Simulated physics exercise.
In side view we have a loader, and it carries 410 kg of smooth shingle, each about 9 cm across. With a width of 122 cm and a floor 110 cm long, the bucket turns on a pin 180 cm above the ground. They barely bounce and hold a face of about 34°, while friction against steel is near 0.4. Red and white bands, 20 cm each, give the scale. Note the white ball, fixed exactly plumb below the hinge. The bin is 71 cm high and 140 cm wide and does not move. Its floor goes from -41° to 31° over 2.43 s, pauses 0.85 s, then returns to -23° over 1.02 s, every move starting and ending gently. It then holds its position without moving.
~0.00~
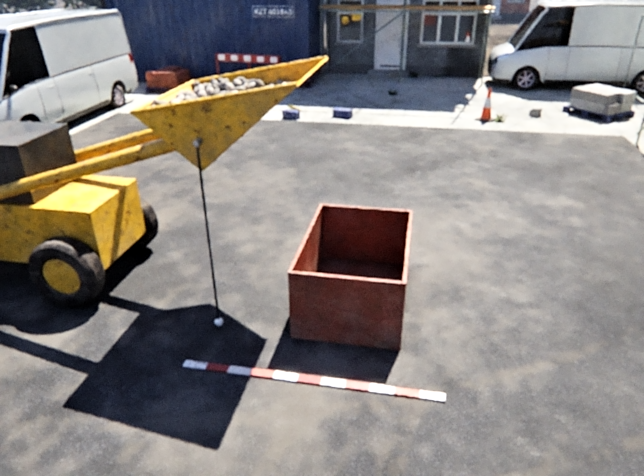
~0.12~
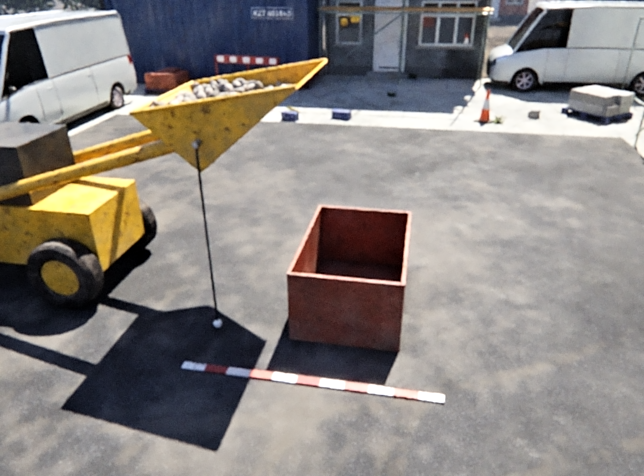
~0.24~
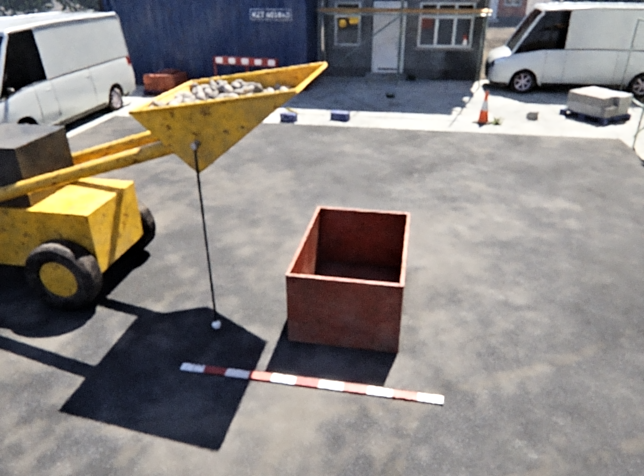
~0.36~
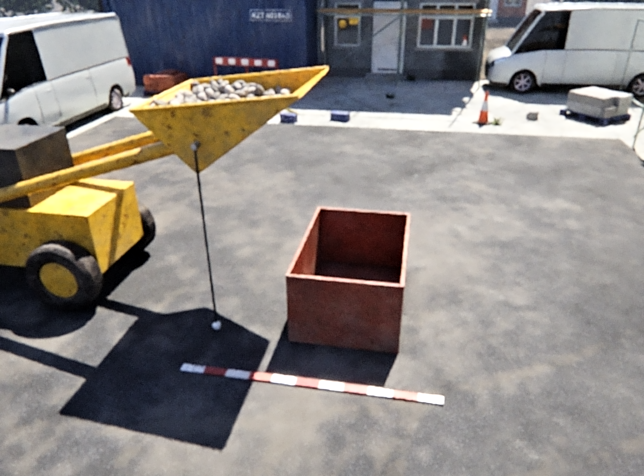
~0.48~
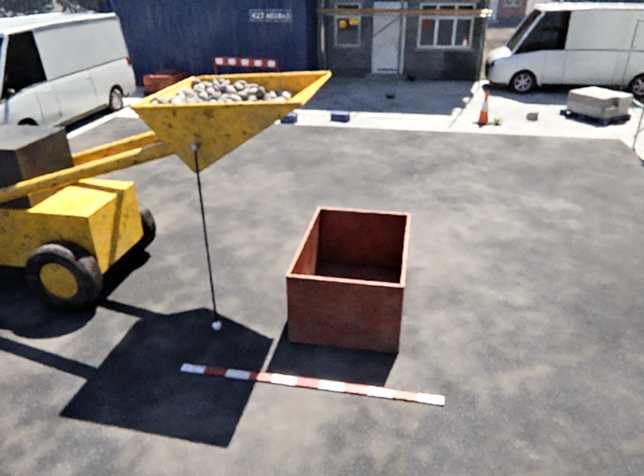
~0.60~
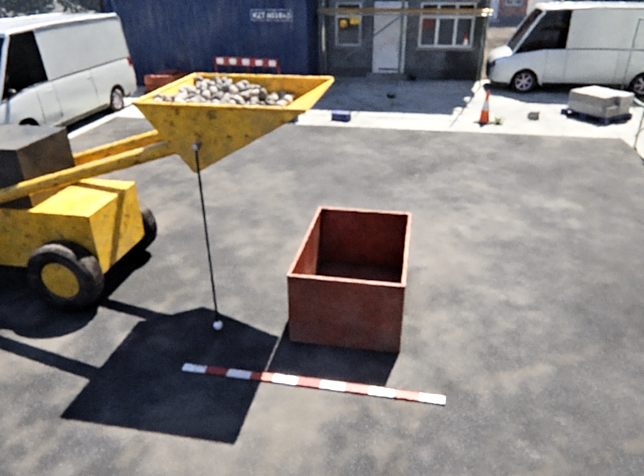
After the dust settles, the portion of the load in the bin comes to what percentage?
It comes to roughly 100 per cent.
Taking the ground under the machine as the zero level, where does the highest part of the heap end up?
Result: Near 40 cm above the ground.
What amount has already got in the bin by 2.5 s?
60 per cent or so by then.
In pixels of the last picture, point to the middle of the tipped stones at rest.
Centre estimate: Around (366, 289).
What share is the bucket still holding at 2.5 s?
I'd put it at some 40 per cent.
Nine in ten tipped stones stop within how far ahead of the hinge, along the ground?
Roughly 160 cm ahead of it.
After 1.8 s the floor is at 20°; 100 % in the bucket; the foremost stones are at (299, 174).
After 2.5 s the floor is at 31°; 38 % in the bucket, 1 % short of the bin, 61 % in the bin; the foremost stones are at (397, 291).
After 4.8 s the floor is at -23°; 0 % in the bucket, 100 % in the bin; the foremost stones are at (399, 301).
After 7.5 s the floor is at -23°; 0 % in the bucket, 100 % in the bin; the foremost stones are at (399, 301).
